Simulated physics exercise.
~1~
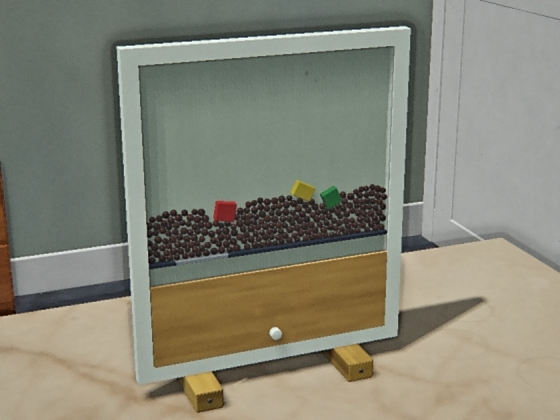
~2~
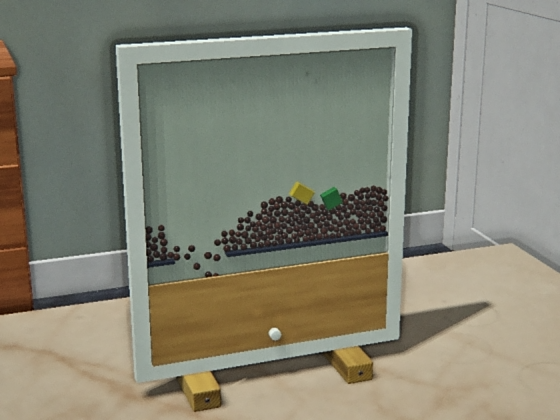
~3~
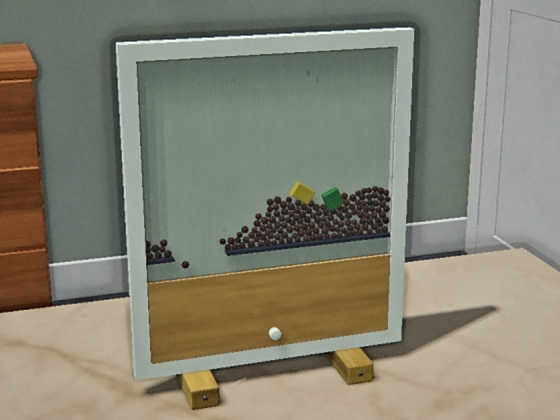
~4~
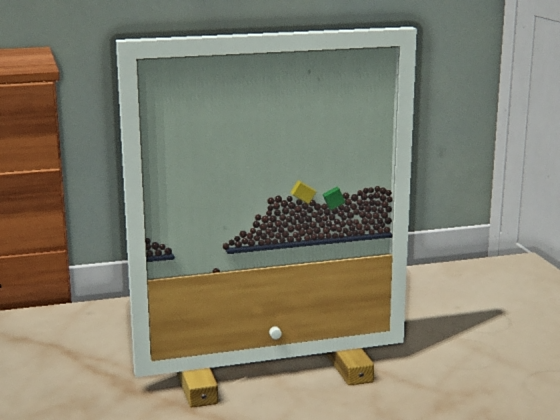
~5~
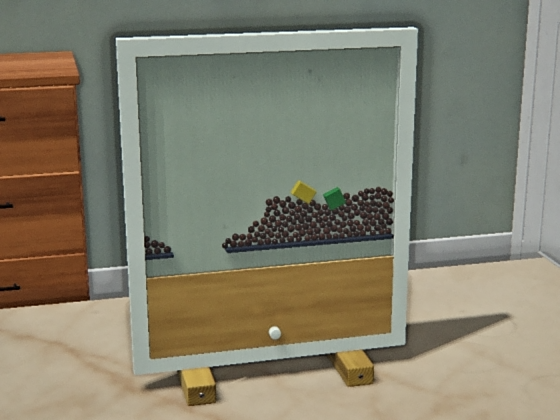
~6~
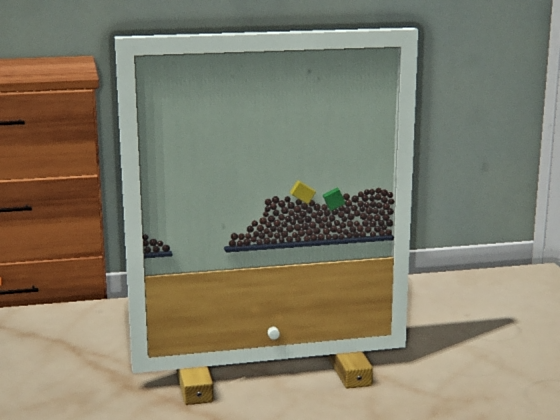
A clear-fronted case in a pale frame stands on wooden feet on a light marbled tabletop, seen from the front and slightly above, against a grey-green wall. Inside, dark brown beads lie above a wooden drawer front with a white knob, with a red block left of centre and yellow and green blocks to the right. A gap opens in the floor at left, and beads pour through as the red block drops out of sight. The last loose beads trickle down while the view drifts sideways, revealing more of a wooden chest. A small pile remains at left and a large sloping heap at right, the tilted yellow and green blocks still resting on top.
